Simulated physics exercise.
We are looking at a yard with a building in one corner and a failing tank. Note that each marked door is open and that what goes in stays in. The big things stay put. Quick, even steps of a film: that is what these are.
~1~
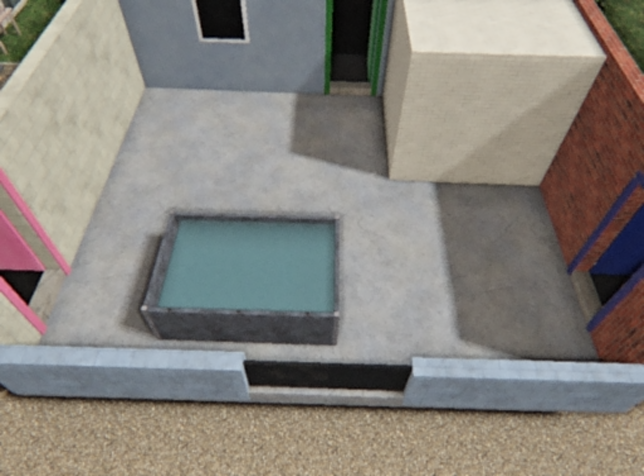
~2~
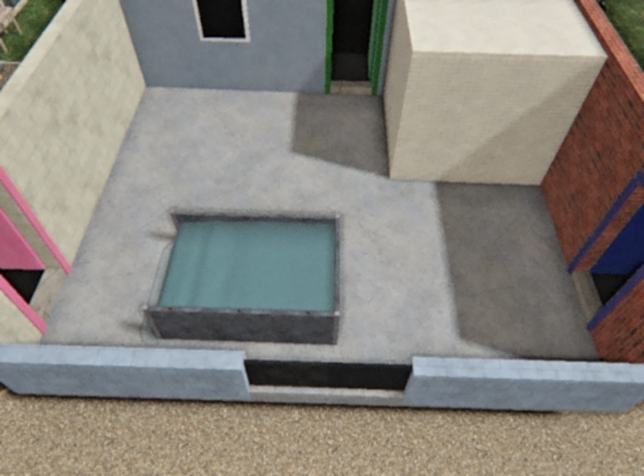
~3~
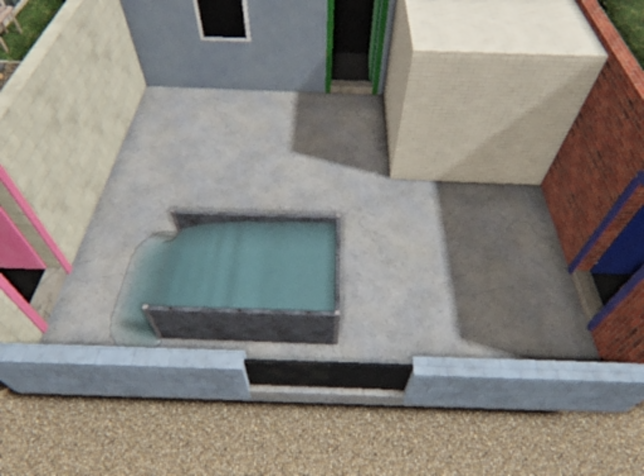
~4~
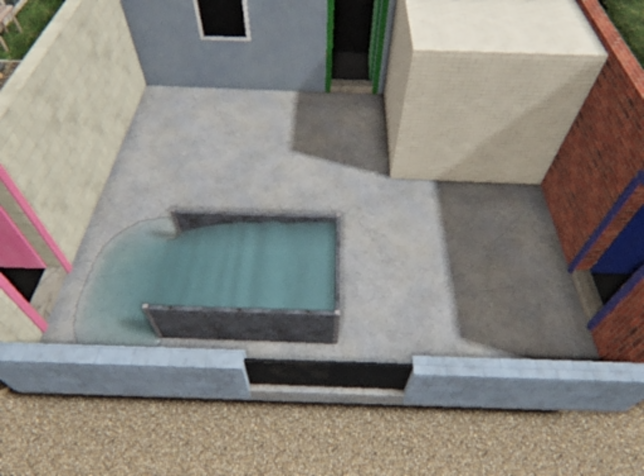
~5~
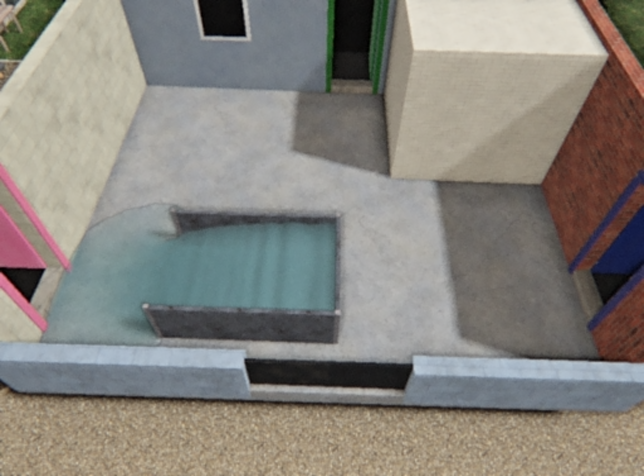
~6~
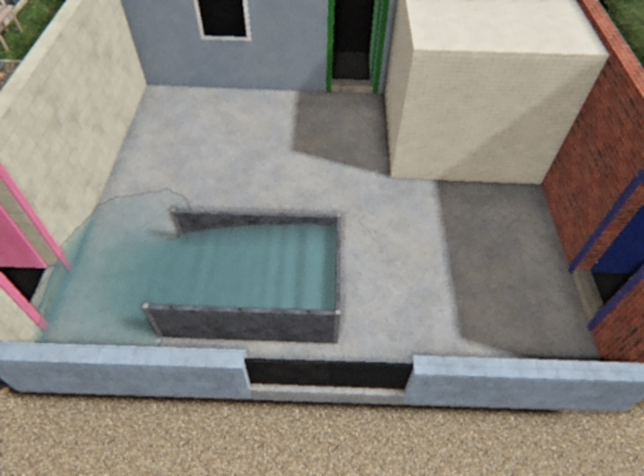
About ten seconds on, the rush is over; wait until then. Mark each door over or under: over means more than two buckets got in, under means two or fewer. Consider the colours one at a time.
Green door - under, pink door - over, blue door - under.
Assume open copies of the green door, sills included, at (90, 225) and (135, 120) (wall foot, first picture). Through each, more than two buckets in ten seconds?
Exceeds the threshold, stays below the threshold.
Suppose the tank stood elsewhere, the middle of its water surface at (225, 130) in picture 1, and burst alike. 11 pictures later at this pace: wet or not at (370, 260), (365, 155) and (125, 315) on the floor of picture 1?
Spot by spot, in the order asked: Untouched, untouched, swamped.
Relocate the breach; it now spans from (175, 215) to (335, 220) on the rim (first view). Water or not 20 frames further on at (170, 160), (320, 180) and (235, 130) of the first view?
In turn: Swamped, swamped, swamped.
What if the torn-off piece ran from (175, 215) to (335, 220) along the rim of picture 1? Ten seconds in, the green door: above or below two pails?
One by one: The green door floods.
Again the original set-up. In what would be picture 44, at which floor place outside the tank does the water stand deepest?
I'd point to (378, 103).
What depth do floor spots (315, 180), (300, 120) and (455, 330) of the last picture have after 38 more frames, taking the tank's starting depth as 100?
Going place by place: 0 %, 12 % and 4 %.
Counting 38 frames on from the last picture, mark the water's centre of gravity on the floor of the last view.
It is around (253, 212).
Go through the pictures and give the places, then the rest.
The first picture shows still water in the water tank at (249, 264).
In the second picture, the front is at a hidden place, out from the gap at (172, 280).
In the third picture, the front is at (125, 344), out from the gap at (173, 280).
In the fourth picture, water pours out at (173, 280) and has run to (83, 342).
In the fifth picture, the front is at (43, 337), out from the gap at (173, 281).
In the sixth picture, the front is at (96, 209), out from the gap at (174, 281).
A moment on, water covers 15 % of the floor; the green door not reached, the pink door far over two buckets in, the blue door not reached.
Next, water covers 25 % of the floor; the green door not reached, the pink door far over two buckets in, the blue door not reached.
Then, water covers 45 % of the floor; the green door not reached, the pink door far over two buckets in, the blue door not reached.
Later, water covers 70 % of the floor; the green door wet at the sill, nothing in, the pink door far over two buckets in, the blue door wet at the sill, nothing in.
In the end, water covers 100 % of the floor; the green door under two buckets in, the pink door far over two buckets in, the blue door wet at the sill, nothing in.
